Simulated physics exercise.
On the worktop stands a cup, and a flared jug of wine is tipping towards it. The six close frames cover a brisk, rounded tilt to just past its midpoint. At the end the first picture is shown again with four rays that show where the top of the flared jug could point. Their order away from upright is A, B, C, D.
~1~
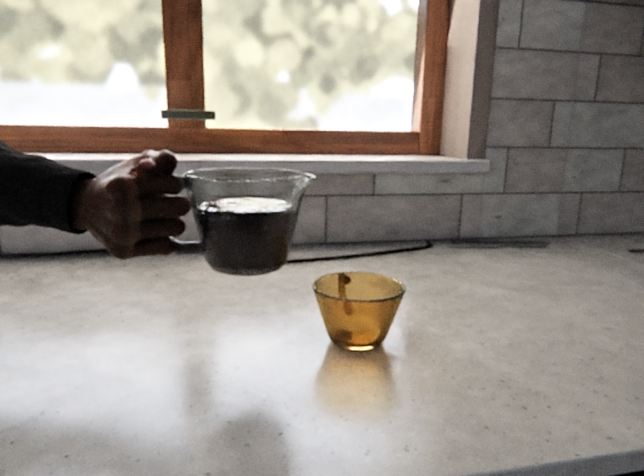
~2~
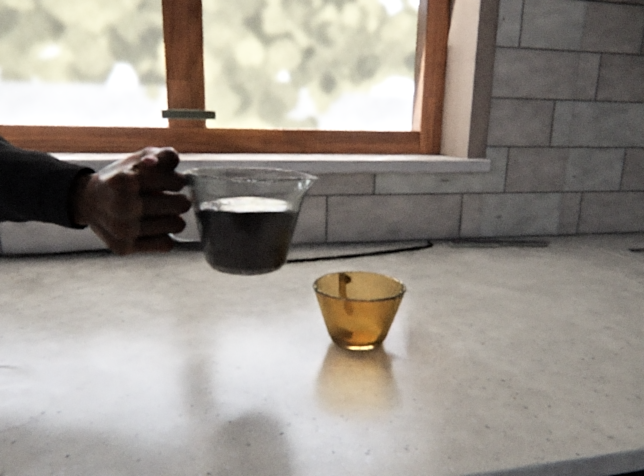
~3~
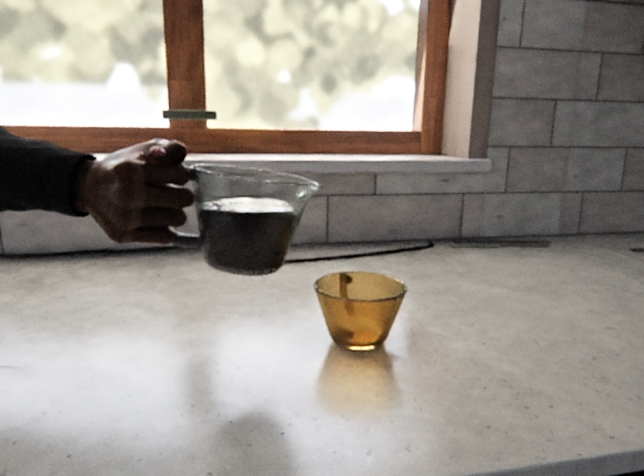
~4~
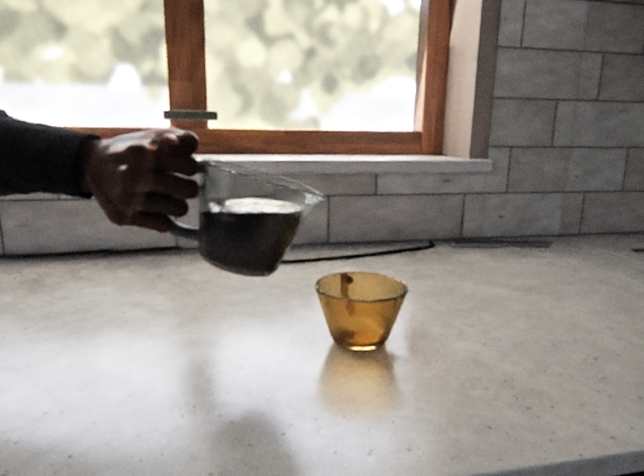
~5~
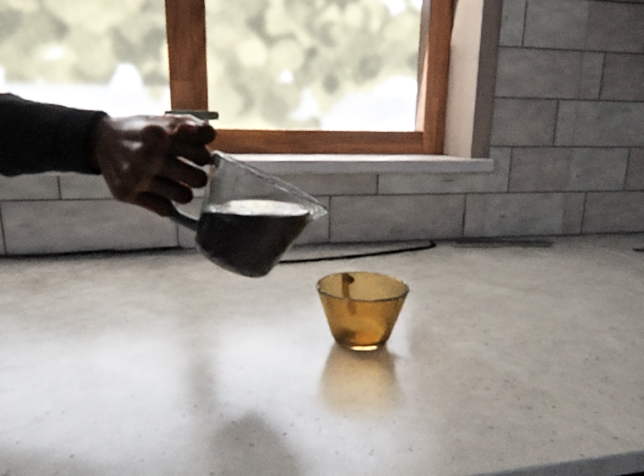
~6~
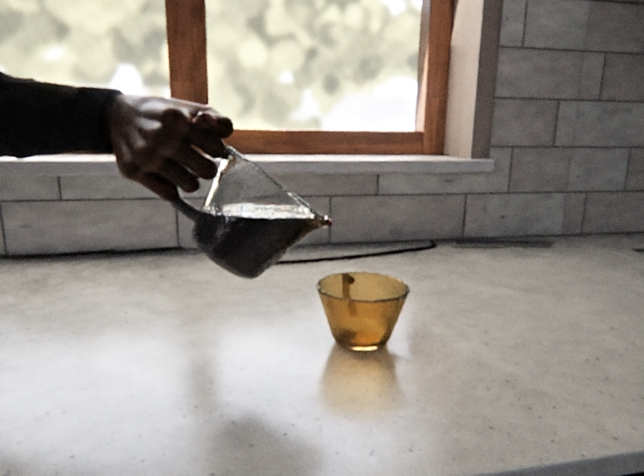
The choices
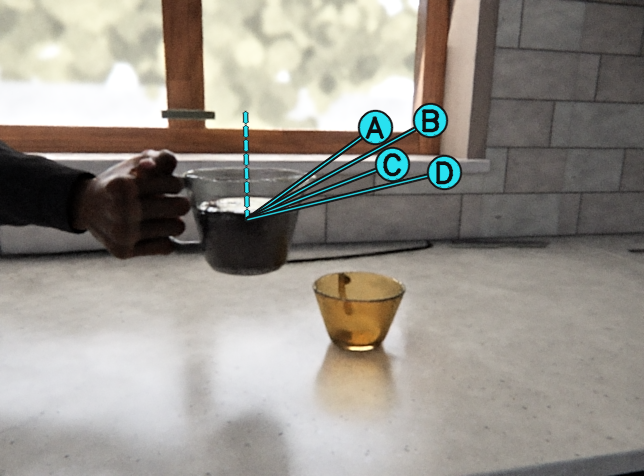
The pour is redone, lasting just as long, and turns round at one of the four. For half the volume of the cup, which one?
A beats the others.
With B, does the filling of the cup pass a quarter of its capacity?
Yes, it does.
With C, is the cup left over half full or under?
Over half.
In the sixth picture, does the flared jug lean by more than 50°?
No, it does not.
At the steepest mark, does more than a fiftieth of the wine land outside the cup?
Yes, it does.
In cyan, A at (361, 137); B at (415, 128); C at (376, 170); D at (428, 175).
For tilt A, the cup ends with about 57 % of what it can hold.
For tilt B, the cup ends with about 74 % of what it can hold; 5 % of the wine is spilt.
For tilt C, the cup ends with about 79 % of what it can hold; 16 % of the wine is spilt.
For tilt D, the cup ends with about 80 % of what it can hold; 26 % of the wine is spilt.
